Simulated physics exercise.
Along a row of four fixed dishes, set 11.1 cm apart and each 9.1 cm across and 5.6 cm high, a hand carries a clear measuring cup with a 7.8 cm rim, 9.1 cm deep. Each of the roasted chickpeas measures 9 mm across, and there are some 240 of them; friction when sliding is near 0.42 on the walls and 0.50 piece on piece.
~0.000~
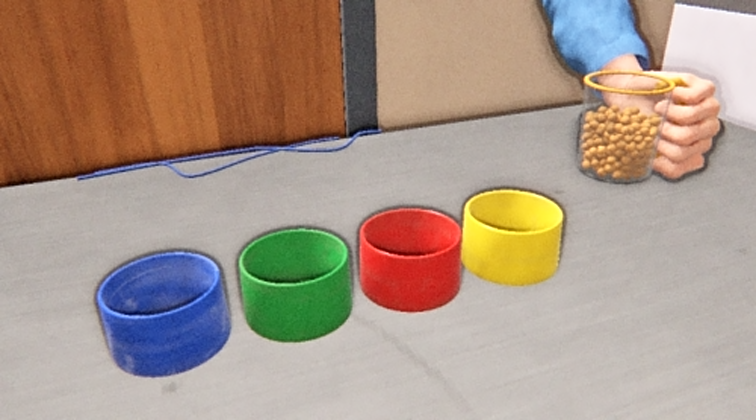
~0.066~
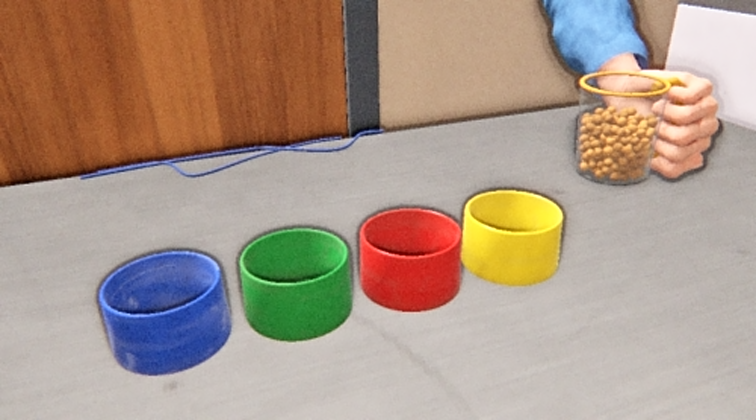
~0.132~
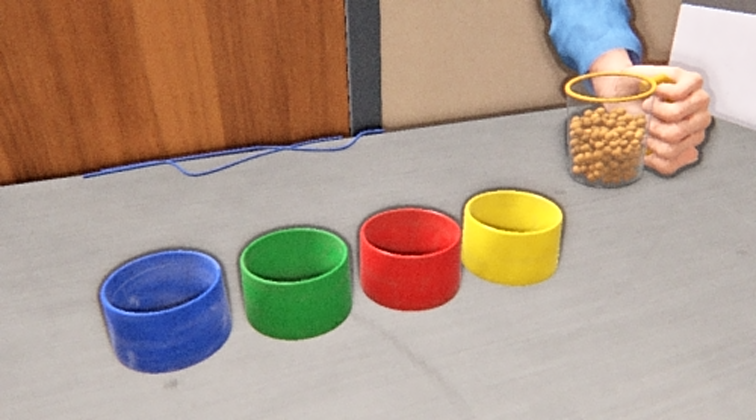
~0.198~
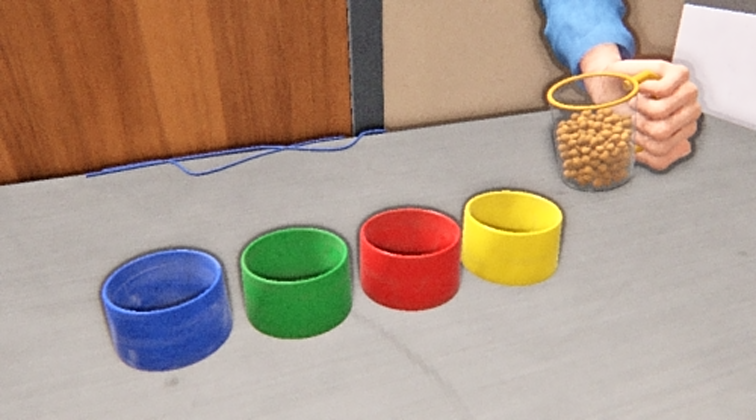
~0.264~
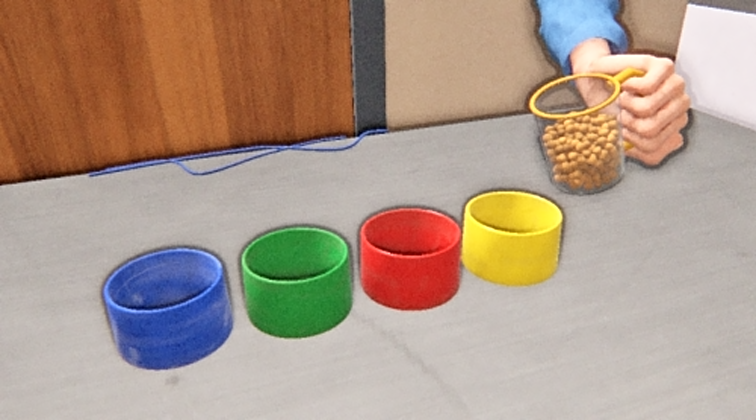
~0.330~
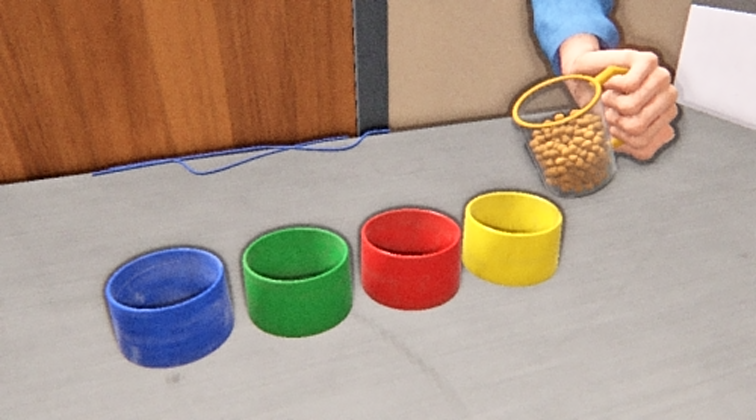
A hand held a clear measuring cup of roasted chickpeas by its handle, moving it a short way left and tilting it toward the row of yellow, red, green and blue dishes, which stayed put.
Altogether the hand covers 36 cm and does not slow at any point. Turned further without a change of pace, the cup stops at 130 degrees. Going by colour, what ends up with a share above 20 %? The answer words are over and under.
Red: Under. Blue: Under. Green: Over. Yellow: Under. Counter: Under.
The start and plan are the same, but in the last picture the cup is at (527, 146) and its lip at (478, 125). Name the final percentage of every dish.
Per cent kept: Red 0, blue 30, green 10, yellow 0.
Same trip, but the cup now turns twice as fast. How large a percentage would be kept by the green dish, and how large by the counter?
Green: 0, counter: 10.
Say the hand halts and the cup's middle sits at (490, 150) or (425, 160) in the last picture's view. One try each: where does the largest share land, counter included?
Try 1 - red; try 2 - red.
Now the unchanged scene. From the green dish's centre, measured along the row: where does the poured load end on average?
Some 2 cm in the -x direction.
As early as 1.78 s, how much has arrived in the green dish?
Near 85 per cent so far.
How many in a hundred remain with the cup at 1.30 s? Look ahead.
Near 65 per cent of the load.
After 0.91 s, tilt 83 degrees; cup holds 100 %.
After 1.30 s, tilt 121 degrees; cup holds 65 %, green 35 %.
After 1.78 s, tilt 130 degrees; cup holds 0 %, green 85 %.
In the end, at 2.4 s, red 0 %, blue 0 %, green 85 %, yellow 0 %, counter 15 %.
